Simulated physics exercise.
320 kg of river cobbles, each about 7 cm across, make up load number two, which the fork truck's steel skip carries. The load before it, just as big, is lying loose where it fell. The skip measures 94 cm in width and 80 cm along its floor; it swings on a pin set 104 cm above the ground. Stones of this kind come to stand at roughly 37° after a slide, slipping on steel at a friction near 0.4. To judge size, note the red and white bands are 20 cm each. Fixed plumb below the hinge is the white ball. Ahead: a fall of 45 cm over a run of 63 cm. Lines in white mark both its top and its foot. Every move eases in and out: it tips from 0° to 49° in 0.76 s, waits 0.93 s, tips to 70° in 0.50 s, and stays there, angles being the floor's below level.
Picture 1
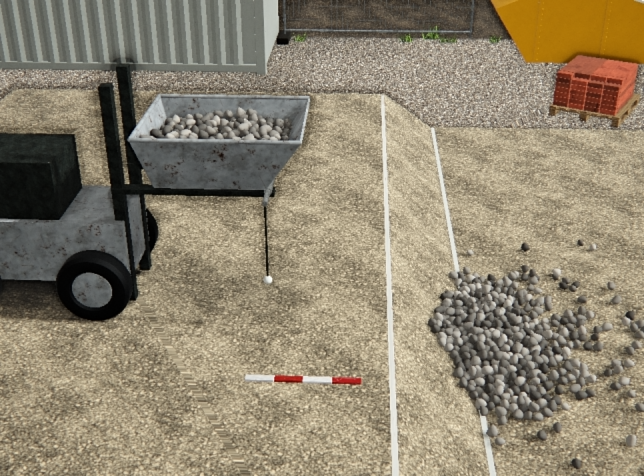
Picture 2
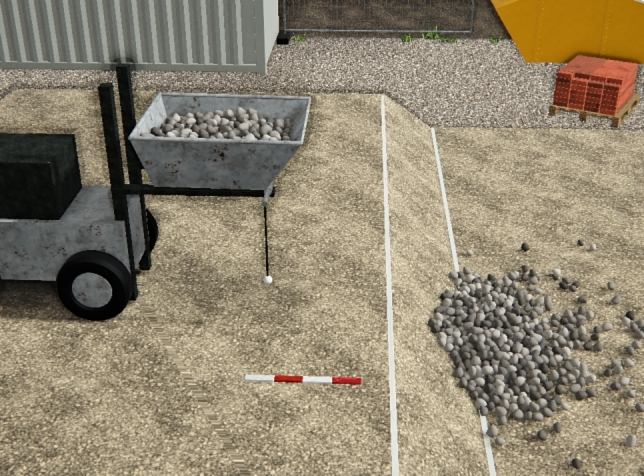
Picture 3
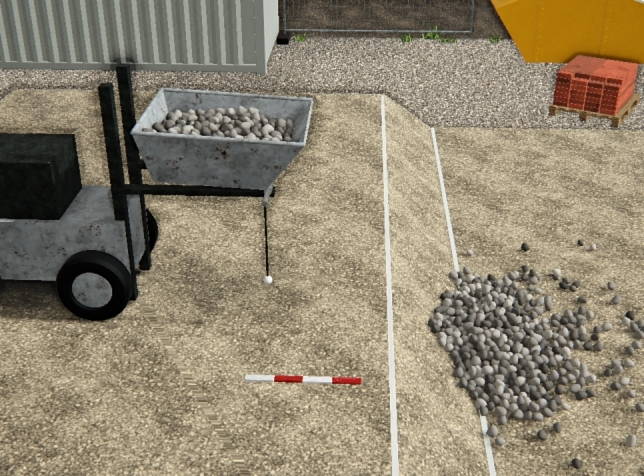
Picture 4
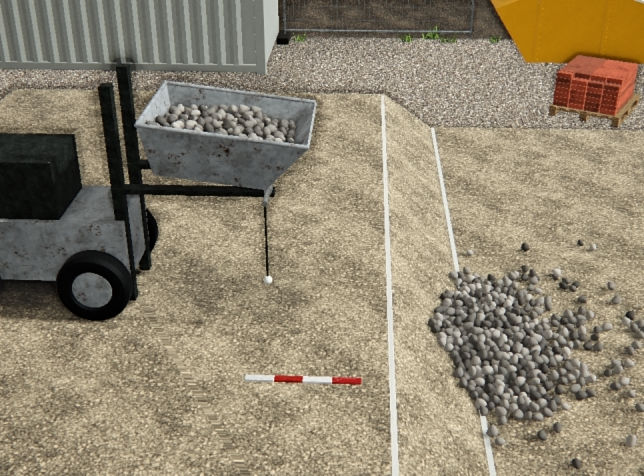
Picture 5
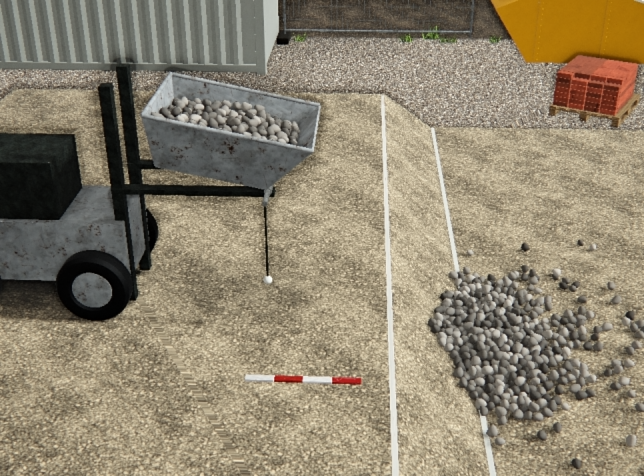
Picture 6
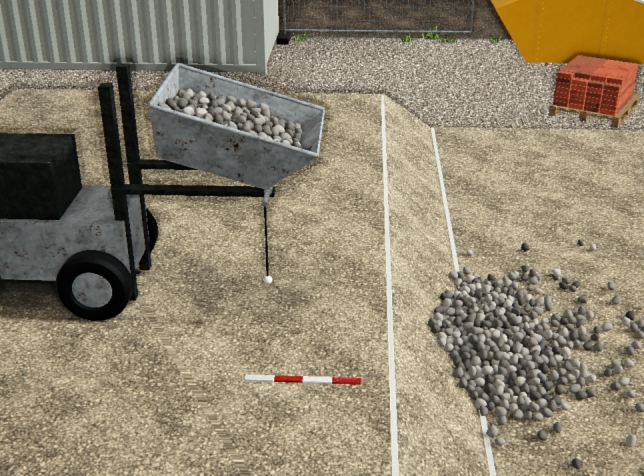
A fork truck on the left held up a steel skip full of grey stones and slowly tilted it down toward the right, while a loose heap of similar stones lay still beyond the white lines.
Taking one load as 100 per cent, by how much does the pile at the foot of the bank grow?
It grows by roughly 16 per cent.
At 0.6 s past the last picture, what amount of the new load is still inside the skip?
Still inside: Some 100 %.
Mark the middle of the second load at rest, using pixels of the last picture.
I'd point to about (419, 304).
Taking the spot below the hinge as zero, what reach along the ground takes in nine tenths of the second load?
It comes to around 160 centimetres.
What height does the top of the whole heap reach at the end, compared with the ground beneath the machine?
About 22 cm up from the ground the machine stands on.
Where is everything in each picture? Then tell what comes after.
In the first picture, the skip is at 0°, its lip at (301, 143); the top of the load is at (233, 127). The earlier load is highest near (442, 325), 22 cm below ground level, 16 % on the top or the slope, 83 % at the foot of the bank.
In the second picture, the skip is at 1°, its lip at (302, 144); the top of the load is at (223, 126).
The third picture shows lip at (304, 145), floor tilted 3°, highest stones at (202, 122).
In the fourth picture, the skip is at 7°, its lip at (308, 148); the top of the load is at (189, 115).
The fifth picture shows lip at (313, 151), floor tilted 12°, highest stones at (187, 108).
The sixth picture shows lip at (318, 156), floor tilted 17°, highest stones at (184, 100).
Then, 0.3 s after the last picture the floor is at 41°; in per cent of one load, 100 in the skip, 16 on the top or the slope, 83 at the foot of the bank; the foremost stones are past the picture's edge.
Then, 0.6 s after the last picture the floor is at 49°; in per cent of one load, 100 in the skip, 16 on the top or the slope, 83 at the foot of the bank; the foremost stones are past the picture's edge.
Then, 2.3 s after the last picture the floor is at 70°; in per cent of one load, 57 in the skip, 58 on the top or the slope, 84 at the foot of the bank; the foremost stones are past the picture's edge.
Then, 4.7 s after the last picture the floor is at 70°; in per cent of one load, 0 in the skip, 100 on the top or the slope, 99 at the foot of the bank; the foremost stones are past the picture's edge. Net gain at the foot of the bank, 16.
